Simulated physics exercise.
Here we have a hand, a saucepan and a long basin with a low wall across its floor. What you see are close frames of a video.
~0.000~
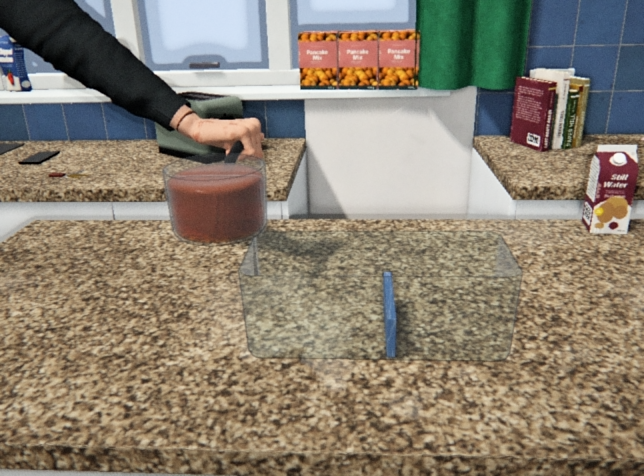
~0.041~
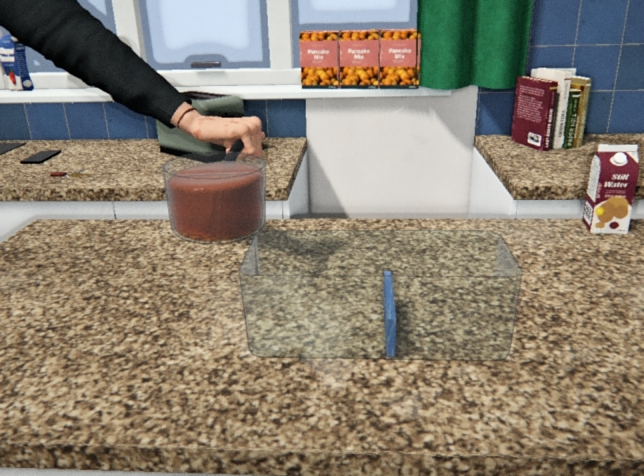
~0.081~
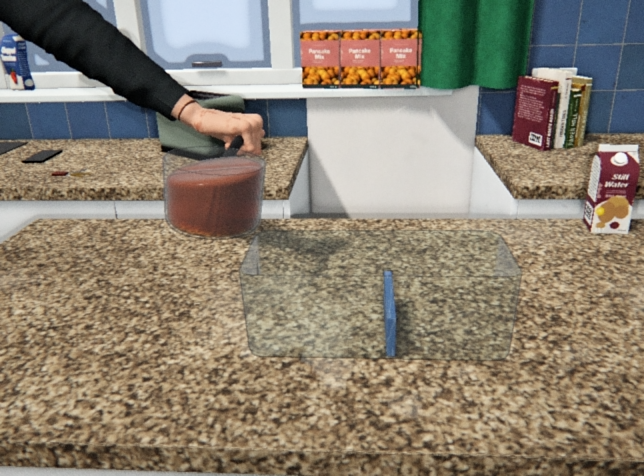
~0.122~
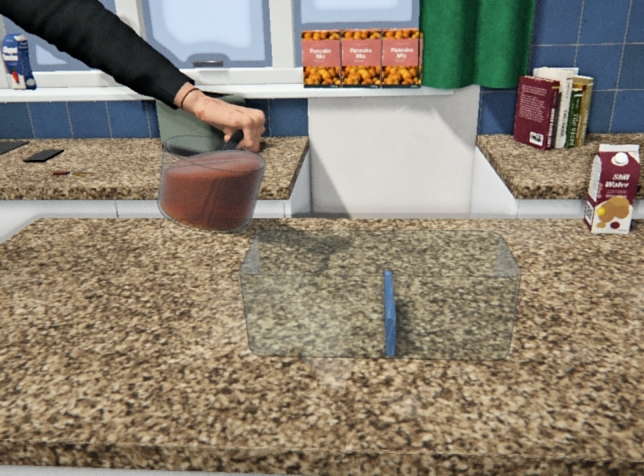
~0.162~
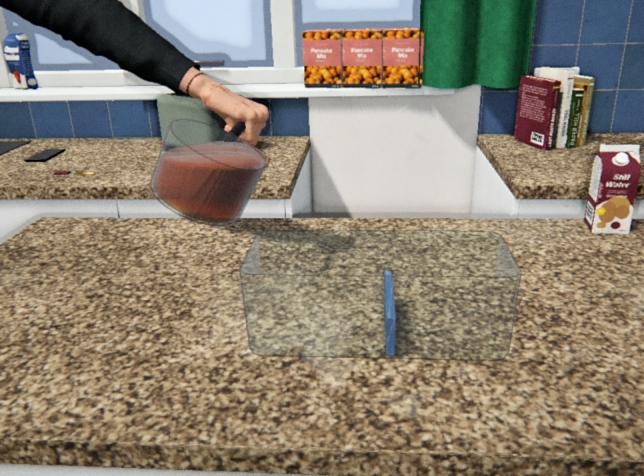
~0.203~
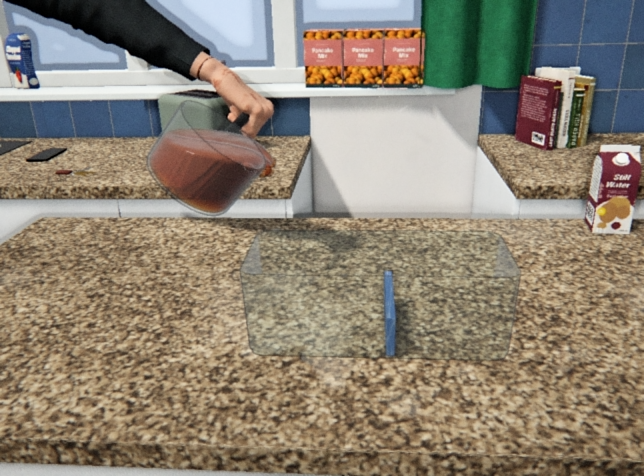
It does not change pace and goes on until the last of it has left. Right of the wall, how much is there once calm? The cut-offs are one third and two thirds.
The bottom band.
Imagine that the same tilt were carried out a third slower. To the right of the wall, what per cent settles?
It comes to around 5 per cent.
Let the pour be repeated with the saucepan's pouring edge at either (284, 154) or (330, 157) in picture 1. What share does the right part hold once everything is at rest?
30 % and 65 %.
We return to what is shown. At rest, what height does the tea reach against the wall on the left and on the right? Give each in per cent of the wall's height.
Left: 50 %. Right: 0 %.
By 0.44 s the tilt is 114° and 44 per cent is still to pour, 8 is left of the wall and 0 right of it.
By 0.62 s the tilt is 119° and 3 per cent is still to pour, 82 is left of the wall and 1 right of it.
By 0.81 s the tilt is 119° and 0 per cent is still to pour, 74 is left of the wall and 3 right of it.
By 1.01 s the tilt is 119° and 0 per cent is still to pour, 87 is left of the wall and 5 right of it.
At rest 88 per cent lies left of the wall, 6 right of it and 7 outside.
